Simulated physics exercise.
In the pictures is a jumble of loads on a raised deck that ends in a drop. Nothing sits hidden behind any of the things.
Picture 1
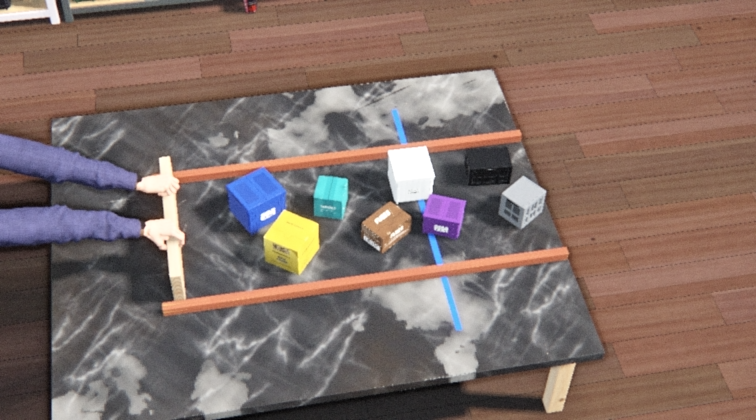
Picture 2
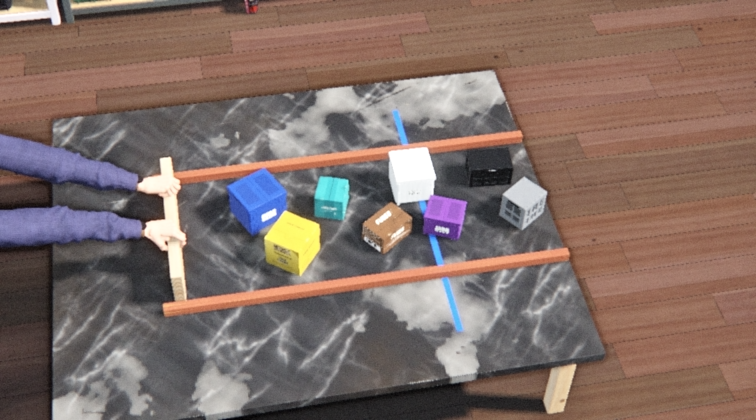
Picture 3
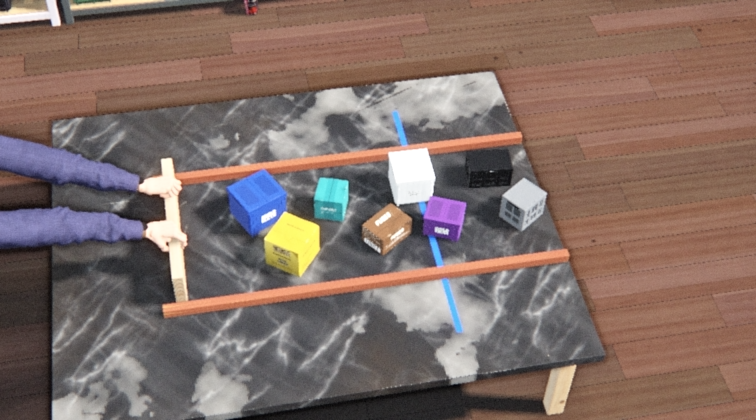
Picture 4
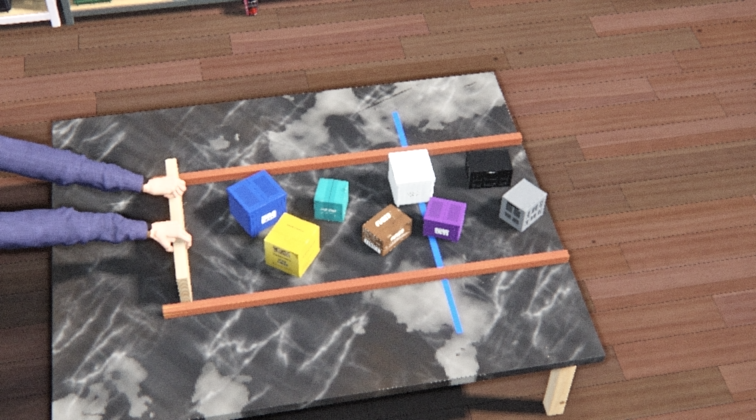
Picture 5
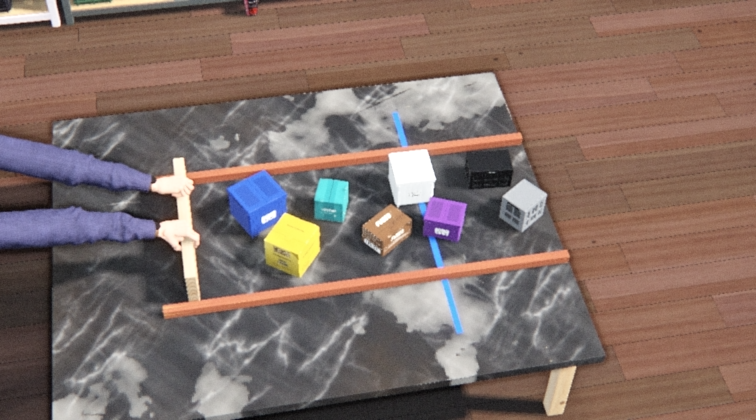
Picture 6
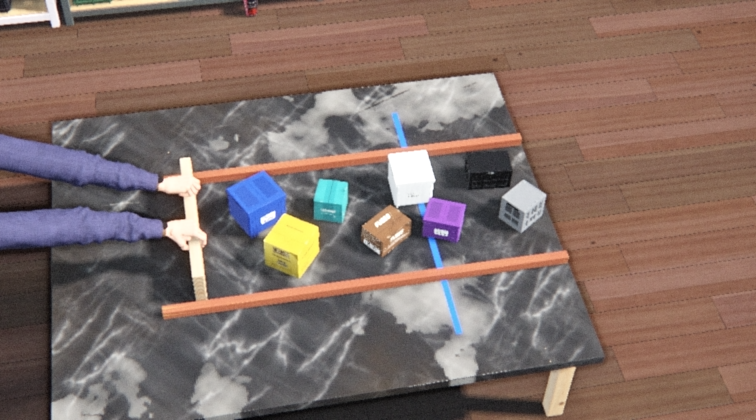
A wooden plank, held by two purple-sleeved hands, slid a short way right between two reddish rails on a dark marbled table, while the colorful boxes around the blue tape stayed put.
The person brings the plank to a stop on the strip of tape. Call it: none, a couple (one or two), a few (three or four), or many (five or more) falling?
Call: A couple.
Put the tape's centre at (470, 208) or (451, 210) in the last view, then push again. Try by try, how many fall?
On the ground you'd count 3 the first time and 1 the second.
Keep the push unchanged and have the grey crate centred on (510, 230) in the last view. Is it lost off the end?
It is safe.
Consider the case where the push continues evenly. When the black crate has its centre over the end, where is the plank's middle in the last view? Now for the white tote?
For the black crate, about (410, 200); for the white tote, about (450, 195).
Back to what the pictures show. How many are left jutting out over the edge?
That would be 0.
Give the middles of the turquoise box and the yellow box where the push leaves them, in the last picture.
Okay, so first (475, 181), and next (457, 243).
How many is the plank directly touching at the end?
The count in contact is 2.
A little later, none off yet; grey crate at rest near (522, 206); black crate at rest near (488, 170); purple tote at rest near (444, 220).
Next, none off yet; grey crate at rest near (522, 206); black crate at rest near (488, 170); purple tote shifted a little near (451, 221).
When it is over, the number that fall off is one or two; down, black crate.
